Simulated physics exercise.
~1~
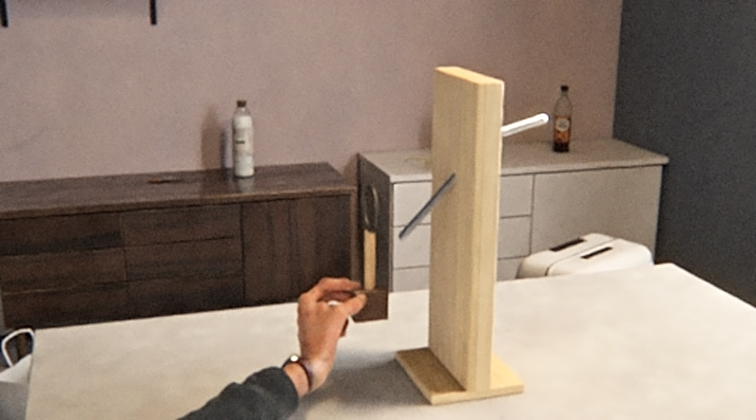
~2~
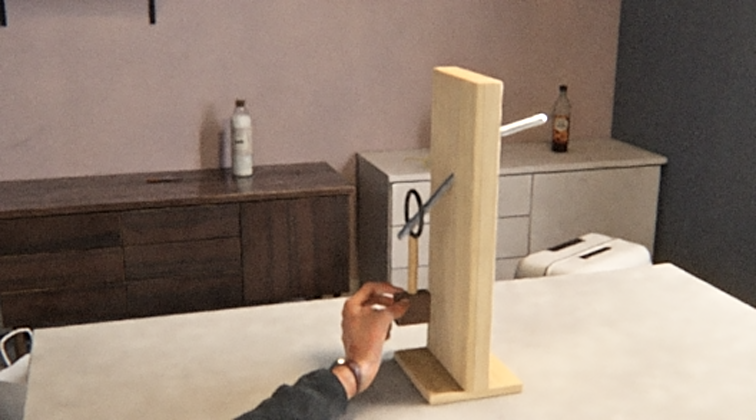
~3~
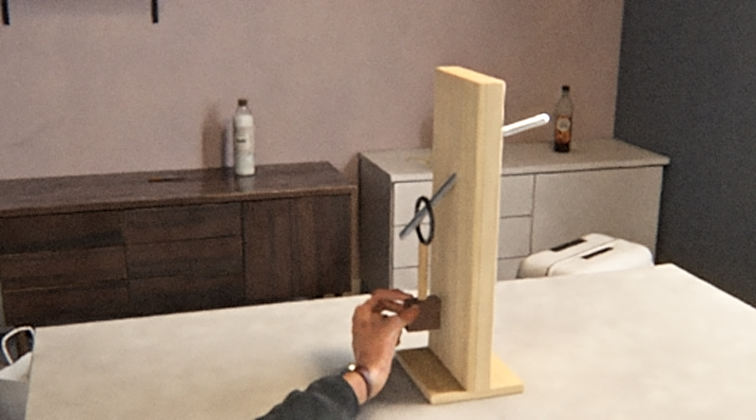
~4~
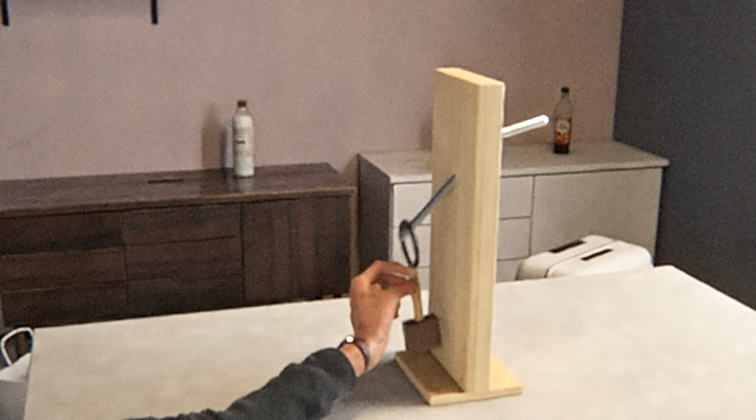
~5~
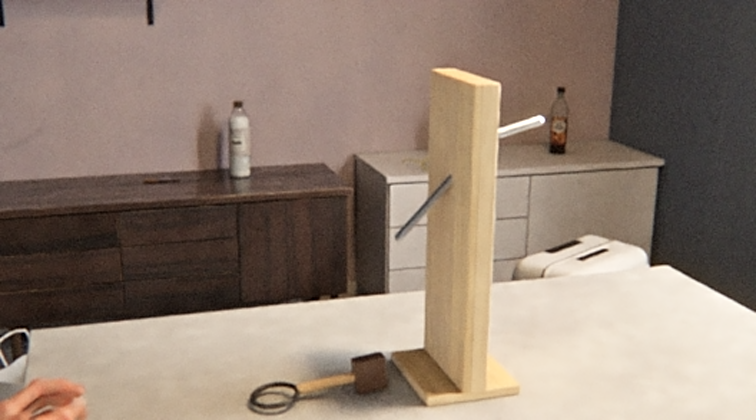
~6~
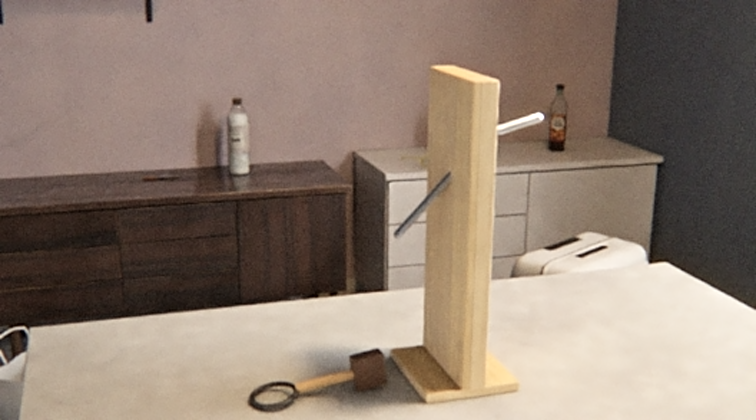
On a pale tabletop in a room with cabinets, a hand moved a brown brush with a looped end right to a peg on a wooden stand and let go, but the brush slipped down off the peg and ended up lying beside the base.
